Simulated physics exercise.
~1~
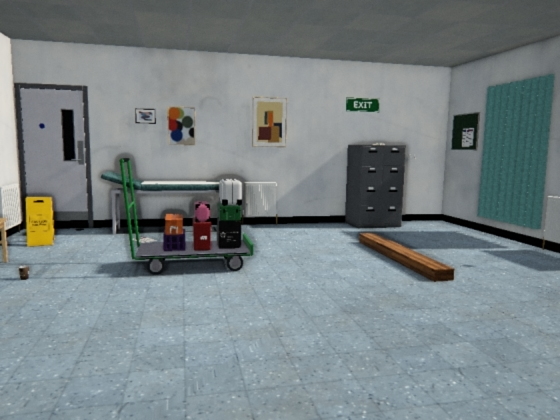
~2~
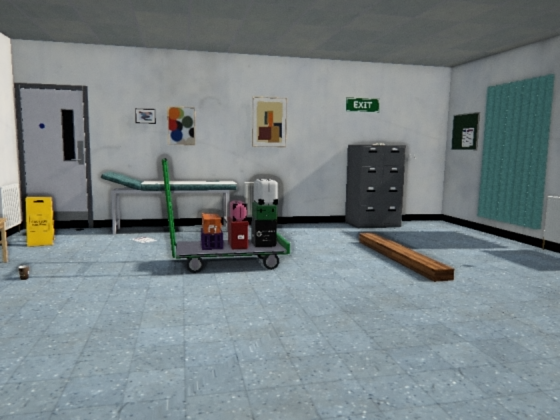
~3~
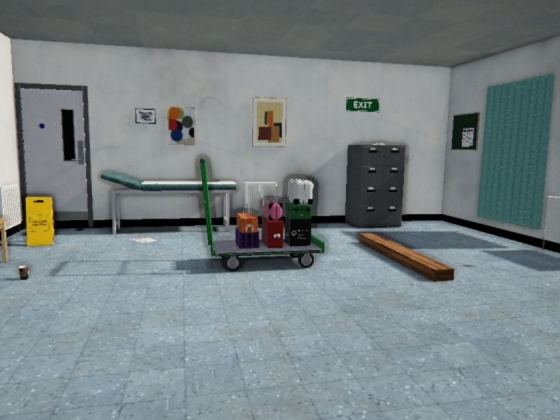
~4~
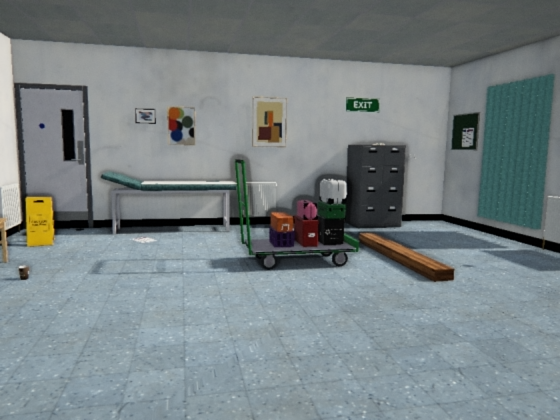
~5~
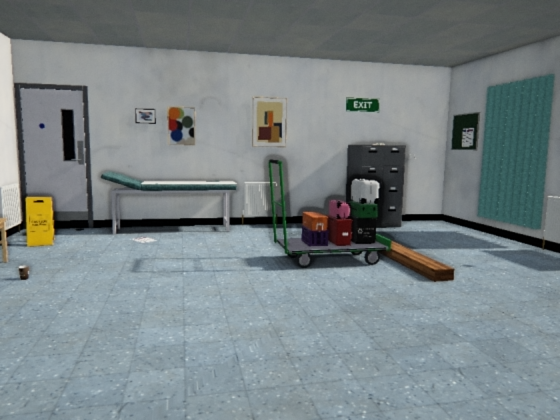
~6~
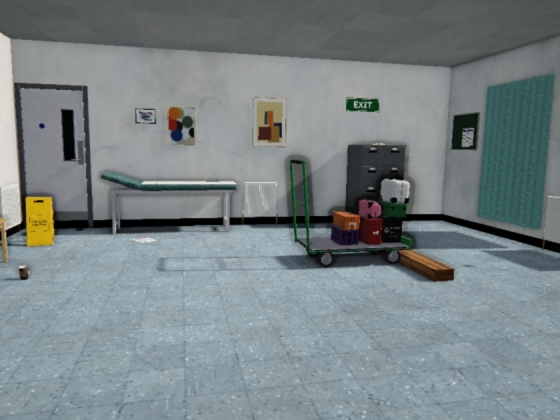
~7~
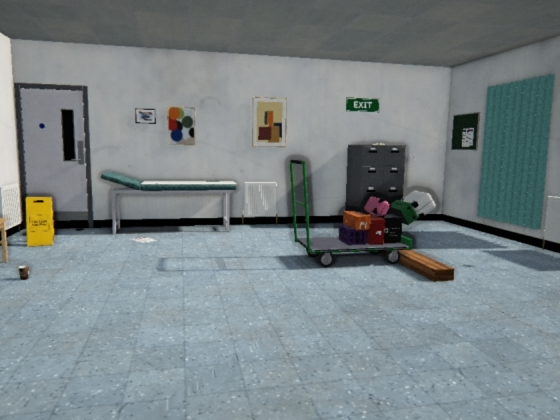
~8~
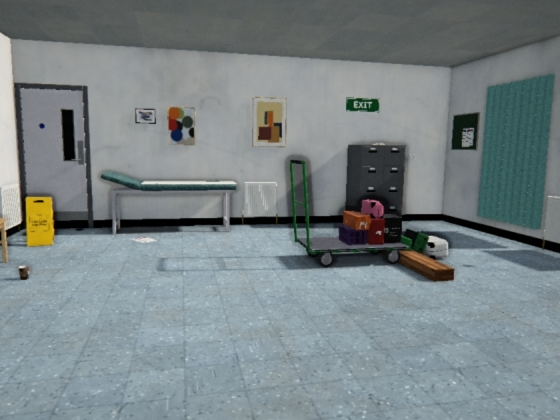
Flat cart rolling right across a tiled room, stopping dead at a wooden kerb, white suitcase and green toolbox tumbling off the front.
